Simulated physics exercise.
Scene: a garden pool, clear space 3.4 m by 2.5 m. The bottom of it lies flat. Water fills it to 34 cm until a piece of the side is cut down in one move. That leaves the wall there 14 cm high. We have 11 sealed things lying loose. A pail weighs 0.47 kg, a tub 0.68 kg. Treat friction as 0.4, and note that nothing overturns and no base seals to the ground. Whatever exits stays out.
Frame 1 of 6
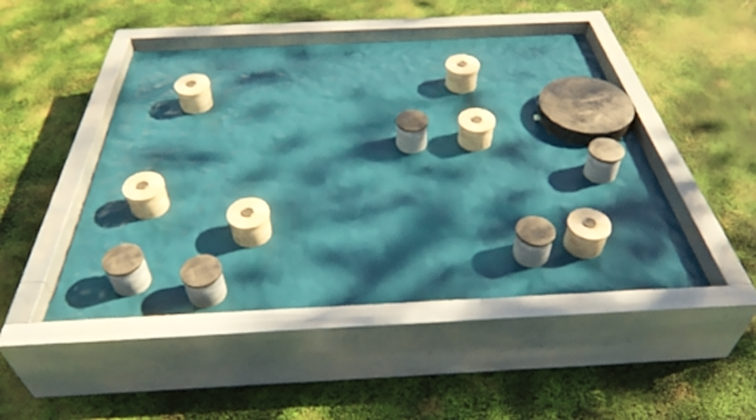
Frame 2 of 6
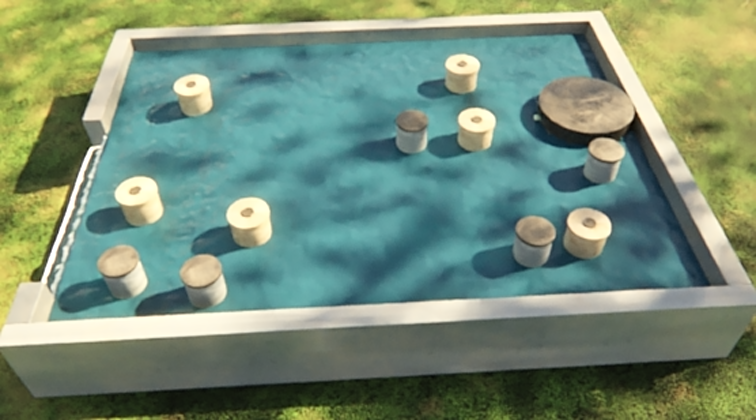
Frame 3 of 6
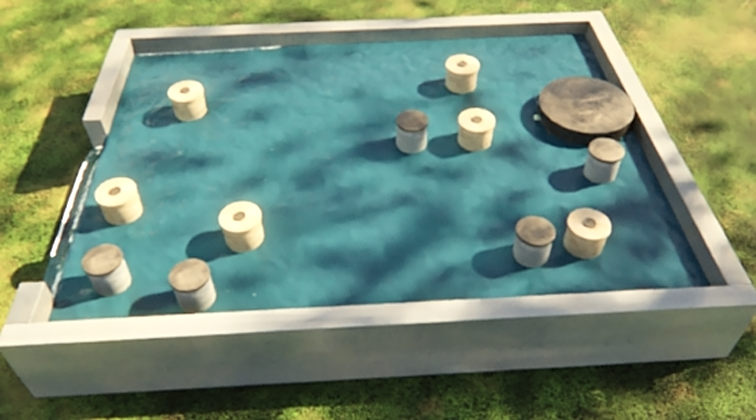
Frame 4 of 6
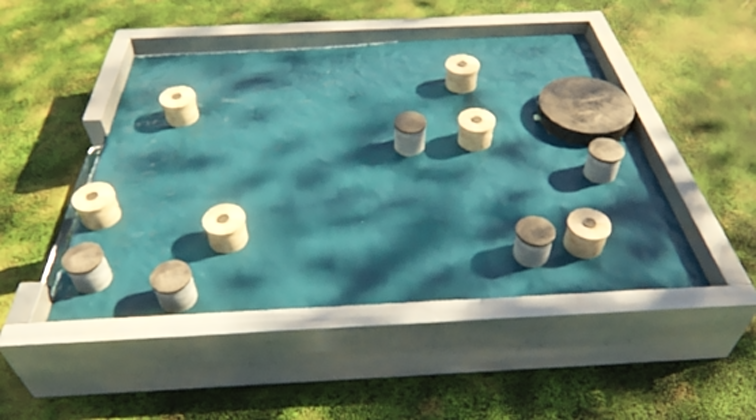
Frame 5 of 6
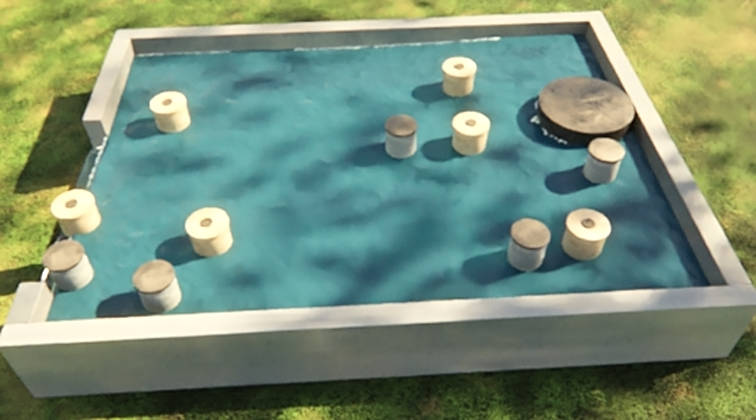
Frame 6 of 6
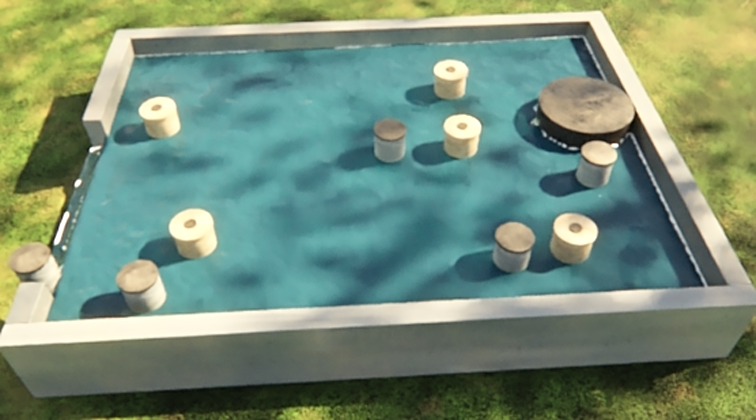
Floating cylinders drift in a shallow, pale-walled garden pool on sunlit grass, seen from above at a fixed angle. Cream ones and whitish ones with brown tops dot the blue-green water, with a broad, dark round slab at the upper right. A gap opens in the left wall, the nearby cylinders slide left towards it, those farther right follow slightly later, and one cream cylinder reaches the gap and disappears from view.
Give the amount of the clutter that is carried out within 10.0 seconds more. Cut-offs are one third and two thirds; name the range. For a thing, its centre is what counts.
Range: One third to two thirds.
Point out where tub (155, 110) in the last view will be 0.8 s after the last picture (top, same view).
Estimated pixel: Around (133, 120).
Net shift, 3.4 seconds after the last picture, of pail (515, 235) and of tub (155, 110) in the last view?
First named - 20 cm; second named - washed out.
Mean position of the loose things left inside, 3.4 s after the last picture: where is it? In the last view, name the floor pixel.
Averaged position, last view: Near pixel (419, 221).
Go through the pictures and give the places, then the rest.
The first frame shows a pail at (122, 259), afloat; a pail at (201, 270) floats; about 2790 L in view; 0 of 11 have shifted.
The second frame shows a pail at (118, 261), afloat, 3 cm from its start; a pail at (201, 270), afloat; about 2750 L in view; 0 of 11 have shifted.
The third frame shows a pail at (102, 259), afloat, 13 cm from its start; a pail at (189, 275), afloat, 7 cm from its start; 34 cm deep round most things; 4 of 11 have shifted.
The fourth frame shows a pail at (82, 257), afloat, 23 cm from its start; a pail at (170, 276), afloat, 16 cm from its start; about 2650 L in view; 5 of 11 have shifted.
The fifth frame shows a pail at (63, 255), afloat, 33 cm from its start; a pail at (153, 276) floats, 24 cm from its start; 32 cm deep round most things; 6 of 11 have shifted.
The sixth frame shows a pail at (29, 257) floats, 52 cm from its start; a pail at (137, 276), afloat, 32 cm from its start; about 2540 L in view; 10 of 11 have shifted.
Then, 0.8 s after the last picture 2 of 11 are out; 9 afloat.
Then, 3.4 s after the last picture 4 of 11 are out; 7 afloat.
Then, 6.0 s after the last picture 4 of 11 are out; 7 afloat.
Then, 10.0 s after the last picture 4 of 11 are out; 7 afloat.
